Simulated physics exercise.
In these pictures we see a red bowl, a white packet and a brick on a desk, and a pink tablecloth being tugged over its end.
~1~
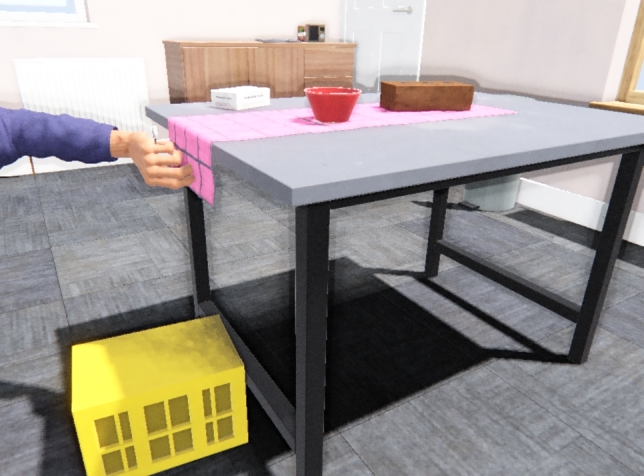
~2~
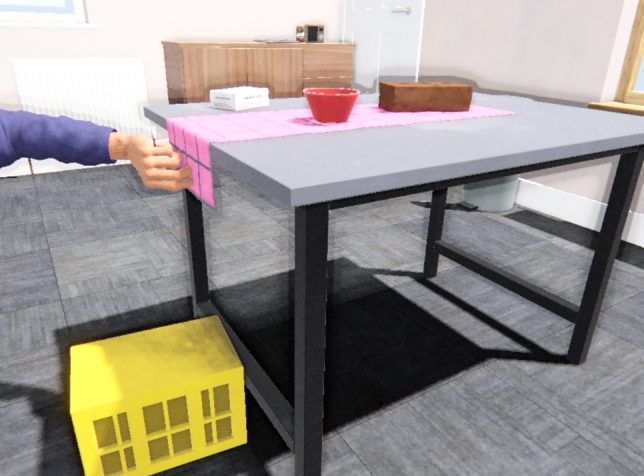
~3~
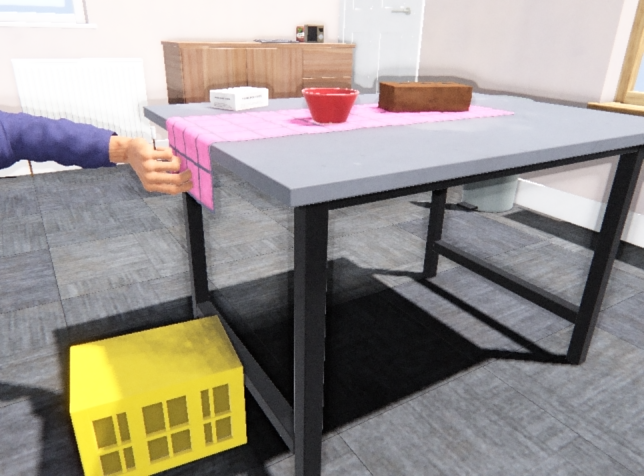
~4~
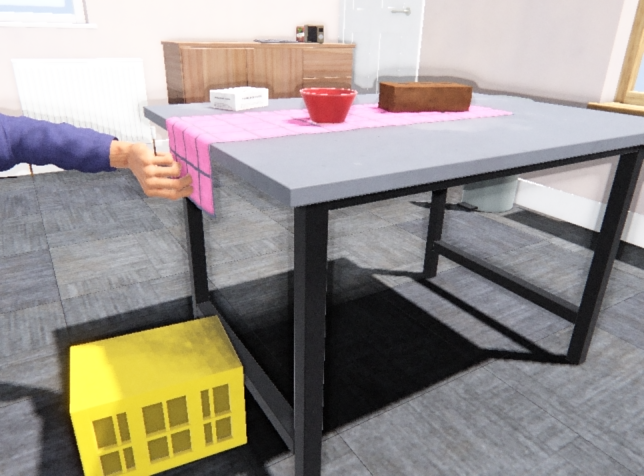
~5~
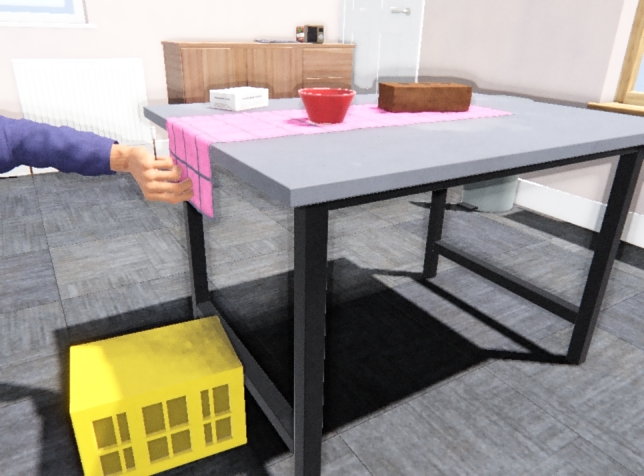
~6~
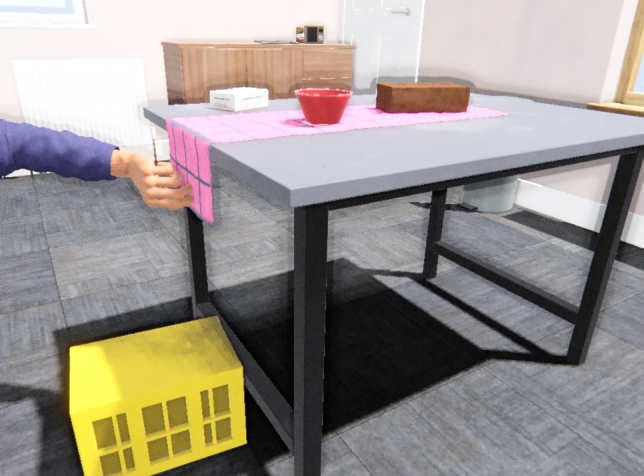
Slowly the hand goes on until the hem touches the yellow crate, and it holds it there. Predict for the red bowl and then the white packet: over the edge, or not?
Prediction - red bowl: Over; white packet: Not over.
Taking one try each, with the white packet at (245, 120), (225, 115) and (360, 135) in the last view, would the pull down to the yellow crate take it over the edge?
First spot: It ends up off; second: It ends up off; third: It stays put.
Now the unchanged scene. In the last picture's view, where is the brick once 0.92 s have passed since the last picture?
It has reached (366, 101).
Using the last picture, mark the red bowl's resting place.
Around (107, 353).
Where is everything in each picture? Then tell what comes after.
In the first frame, tablecloth end (216, 211); red bowl (333, 90); white packet (241, 89); brick (427, 83); top of the crate (138, 377).
In the second frame, tablecloth end (217, 212), far hem (518, 114); white packet (240, 90); white packet stands beside the cloth.
In the third frame, tablecloth end (215, 214); red bowl (330, 91).
In the fourth frame, tablecloth end (216, 217), far hem (516, 114); white packet (240, 90).
In the fifth frame, tablecloth end (215, 220); red bowl (327, 91).
In the sixth frame, tablecloth end (215, 225), far hem (513, 115); red bowl (324, 92); white packet (239, 90); top of the crate (136, 379).
Then, 0.34 s after the last picture, hem going down; bowl carried along near (293, 110); packet unmoved.
Then, 0.92 s after the last picture, hem going down; bowl carried along near (246, 113); packet unmoved.
Then, 1.48 s after the last picture, hem going down; bowl carried along near (187, 88); packet unmoved.
At rest, hem on the crate; bowl down below near (107, 353); packet unmoved. The red bowl falls off and the white packet remains up there.
